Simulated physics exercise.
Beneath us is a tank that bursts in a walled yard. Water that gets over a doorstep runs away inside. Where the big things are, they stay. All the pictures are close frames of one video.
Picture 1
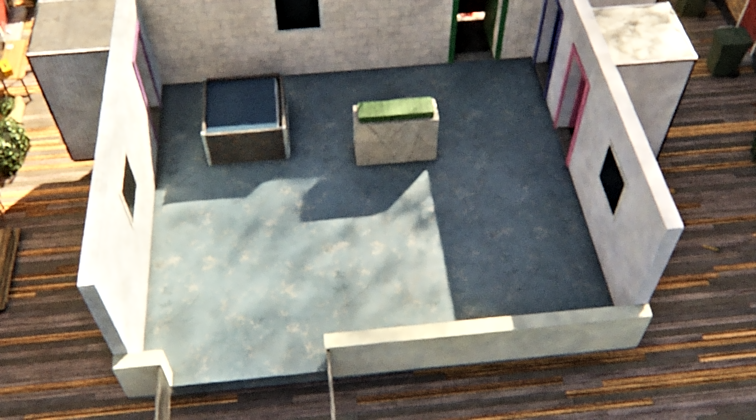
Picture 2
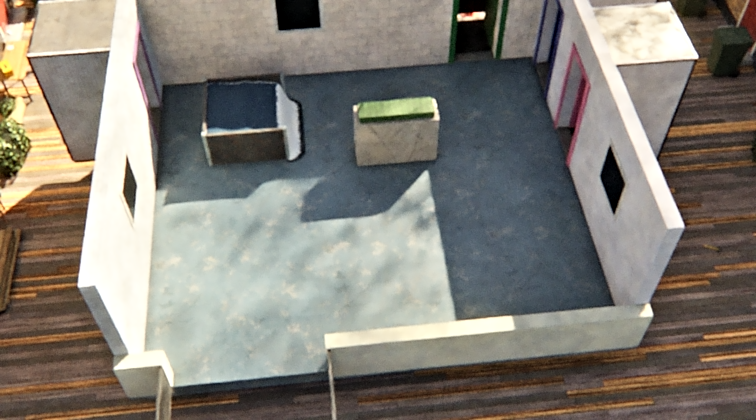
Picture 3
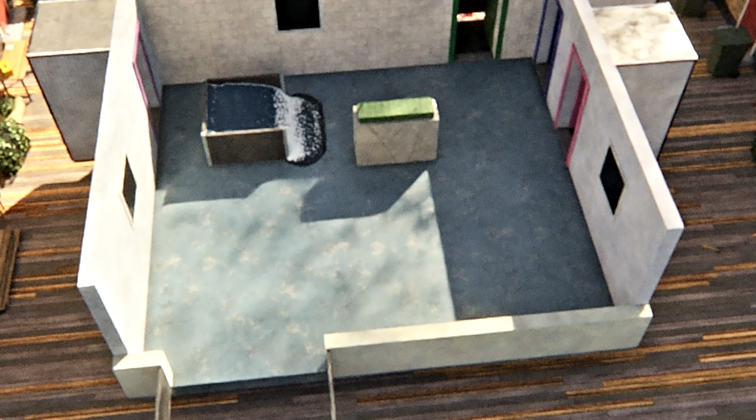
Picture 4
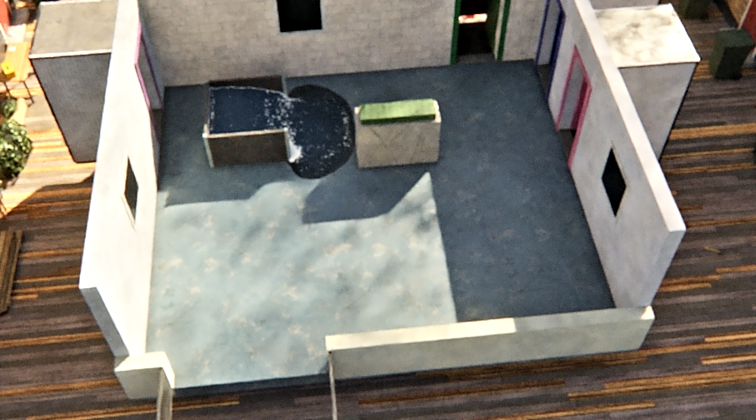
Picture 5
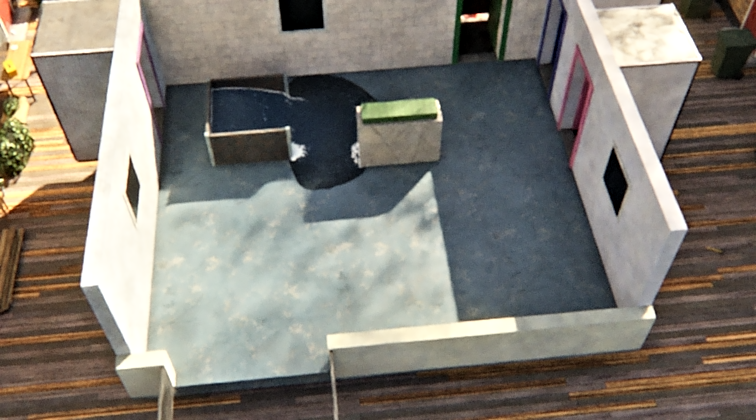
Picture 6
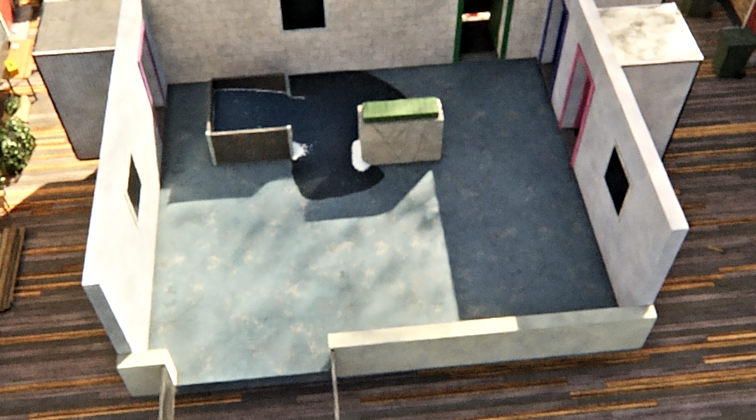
Dark water burst out of the right side of an open tank in a walled yard, then spread across the floor in a rounded sheet and reached the green-topped block, where white foam showed.
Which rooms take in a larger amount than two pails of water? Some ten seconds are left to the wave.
Result: Purple door: Inside the limit. Green door: Past the limit. Pink door: Past the limit. Blue door: Past the limit.
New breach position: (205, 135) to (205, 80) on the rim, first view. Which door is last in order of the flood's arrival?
Last: The pink one.
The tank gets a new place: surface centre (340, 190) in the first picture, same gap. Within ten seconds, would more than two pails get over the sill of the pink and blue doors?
Looking at it, pink breaks the limit and blue comes in under.
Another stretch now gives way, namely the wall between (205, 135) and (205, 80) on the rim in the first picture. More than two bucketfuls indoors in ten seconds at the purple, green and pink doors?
Purple exceeds the limit, green stays within the limit, pink stays within the limit.
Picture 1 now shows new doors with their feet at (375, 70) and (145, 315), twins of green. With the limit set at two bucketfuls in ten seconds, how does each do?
Well, the first one tops it and the next one doesn't reach it.
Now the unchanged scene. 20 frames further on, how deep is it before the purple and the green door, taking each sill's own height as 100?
I'd say around 0 and 150 in a hundred.
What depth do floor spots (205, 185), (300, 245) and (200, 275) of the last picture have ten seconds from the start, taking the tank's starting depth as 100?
In order: 0, 0, 0 %.
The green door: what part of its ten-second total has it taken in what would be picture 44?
It should be near 80 percent of the ten-second total.
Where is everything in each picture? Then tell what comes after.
The first picture shows the open tank at (244, 106) is whole and still.
In the second picture, water pours out at (284, 122) and has run to (287, 101).
In the third picture, water pours out at (284, 123) and has run to (301, 96).
In the fourth picture, water pours out at (286, 125) and has run to (342, 162).
In the fifth picture, the front is at a hidden place, out from the gap at (288, 124).
In the sixth picture, water pours out at (289, 124) and has run to a hidden place.
A moment on, water covers 25 % of the floor; the purple door not reached, the green door not reached, the pink door not reached, the blue door not reached.
Next, water covers 40 % of the floor; the purple door not reached, the green door under two buckets in, the pink door under two buckets in, the blue door under two buckets in.
Then, water covers 45 % of the floor; the purple door not reached, the green door under two buckets in, the pink door over two buckets in, the blue door far over two buckets in.
Later, water covers 55 % of the floor; the purple door not reached, the green door over two buckets in, the pink door over two buckets in, the blue door far over two buckets in.
In the end, water covers 60 % of the floor; the purple door not reached, the green door over two buckets in, the pink door over two buckets in, the blue door far over two buckets in.
